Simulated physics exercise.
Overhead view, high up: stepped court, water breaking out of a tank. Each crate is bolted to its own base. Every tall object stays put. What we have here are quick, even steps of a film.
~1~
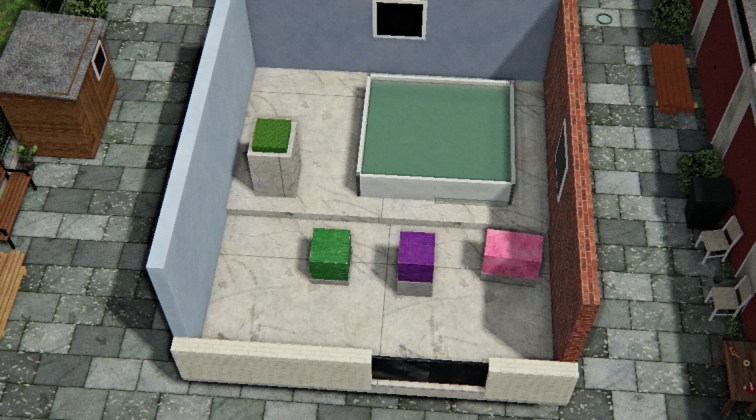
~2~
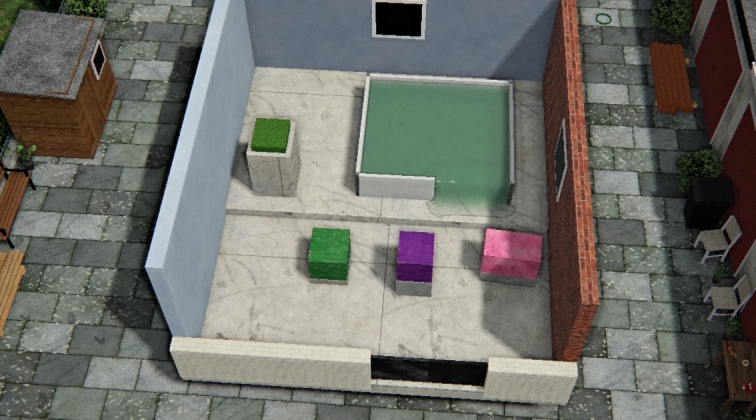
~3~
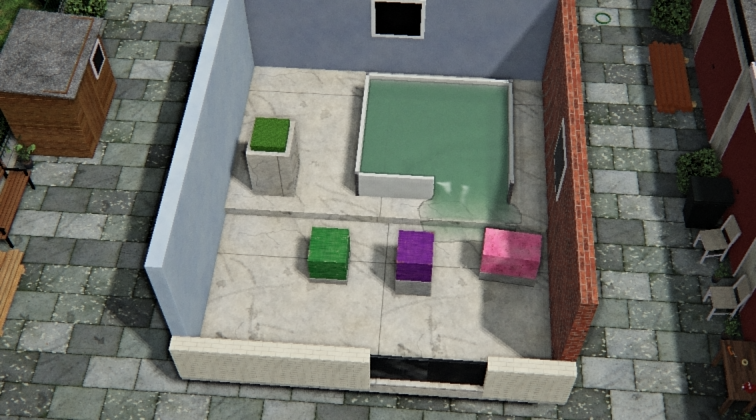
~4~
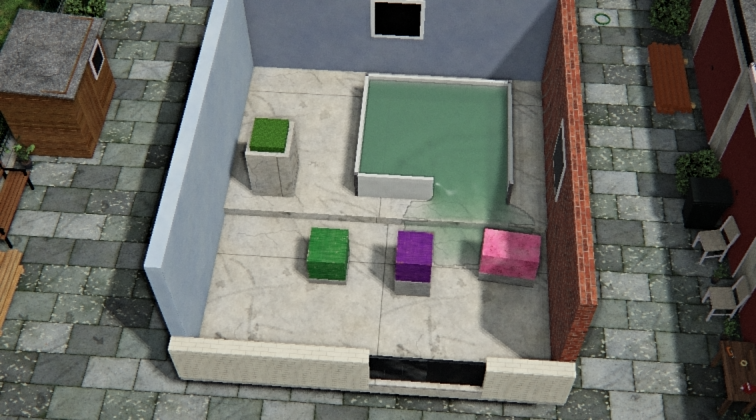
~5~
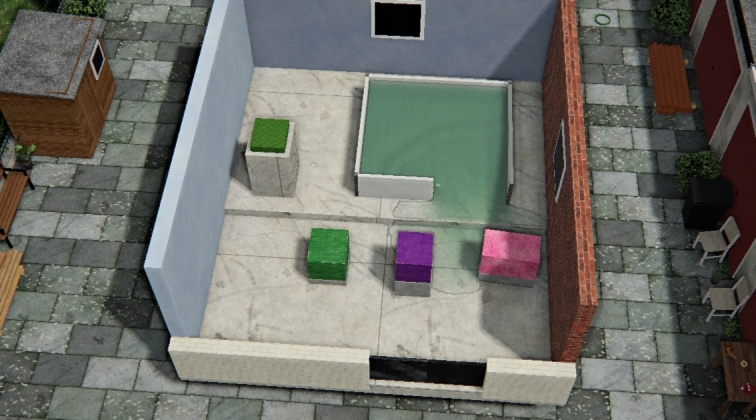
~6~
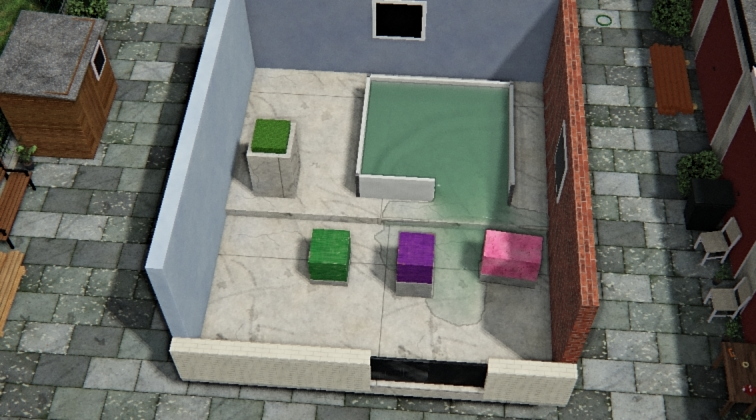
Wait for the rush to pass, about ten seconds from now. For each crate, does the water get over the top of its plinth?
My prediction: The pink crate gets dampened by the water, the green crate gets dampened by the water, the purple crate avoids any dampness from the water.
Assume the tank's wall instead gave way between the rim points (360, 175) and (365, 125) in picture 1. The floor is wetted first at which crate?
The green one.
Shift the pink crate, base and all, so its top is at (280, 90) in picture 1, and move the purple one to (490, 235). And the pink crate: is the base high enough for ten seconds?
The pink crate simply stays high and dry.
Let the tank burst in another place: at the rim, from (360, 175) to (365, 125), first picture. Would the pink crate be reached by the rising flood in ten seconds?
The pink stays clear.
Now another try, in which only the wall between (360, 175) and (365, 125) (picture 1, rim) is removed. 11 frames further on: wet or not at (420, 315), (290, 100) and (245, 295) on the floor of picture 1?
Place one: Spared by the leak. Place two: Reached by the flood. Place three: Reached by the flood.
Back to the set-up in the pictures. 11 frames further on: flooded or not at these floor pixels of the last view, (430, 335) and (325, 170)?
The first place is inundated and the second is spared.
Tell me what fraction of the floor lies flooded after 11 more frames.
It comes to roughly 35 in a hundred.
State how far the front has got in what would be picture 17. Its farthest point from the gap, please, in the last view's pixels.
Pixel estimate: (296, 366).
A moment on, water covers 20 % of the floor; the pink crate water round its plinth, the green crate water round its plinth, the purple crate water round its plinth.
Next, water covers 35 % of the floor; the pink crate water round its plinth, the green crate water round its plinth, the purple crate water round its plinth.
Then, water covers 55 % of the floor; the pink crate water round its plinth, the green crate water round its plinth, the purple crate water round its plinth.
Later, water covers 70 % of the floor; the pink crate water round its plinth, the green crate water round its plinth, the purple crate water round its plinth.
In the end, water covers 75 % of the floor; the pink crate was topped, the green crate was topped, the purple crate stayed above the water.
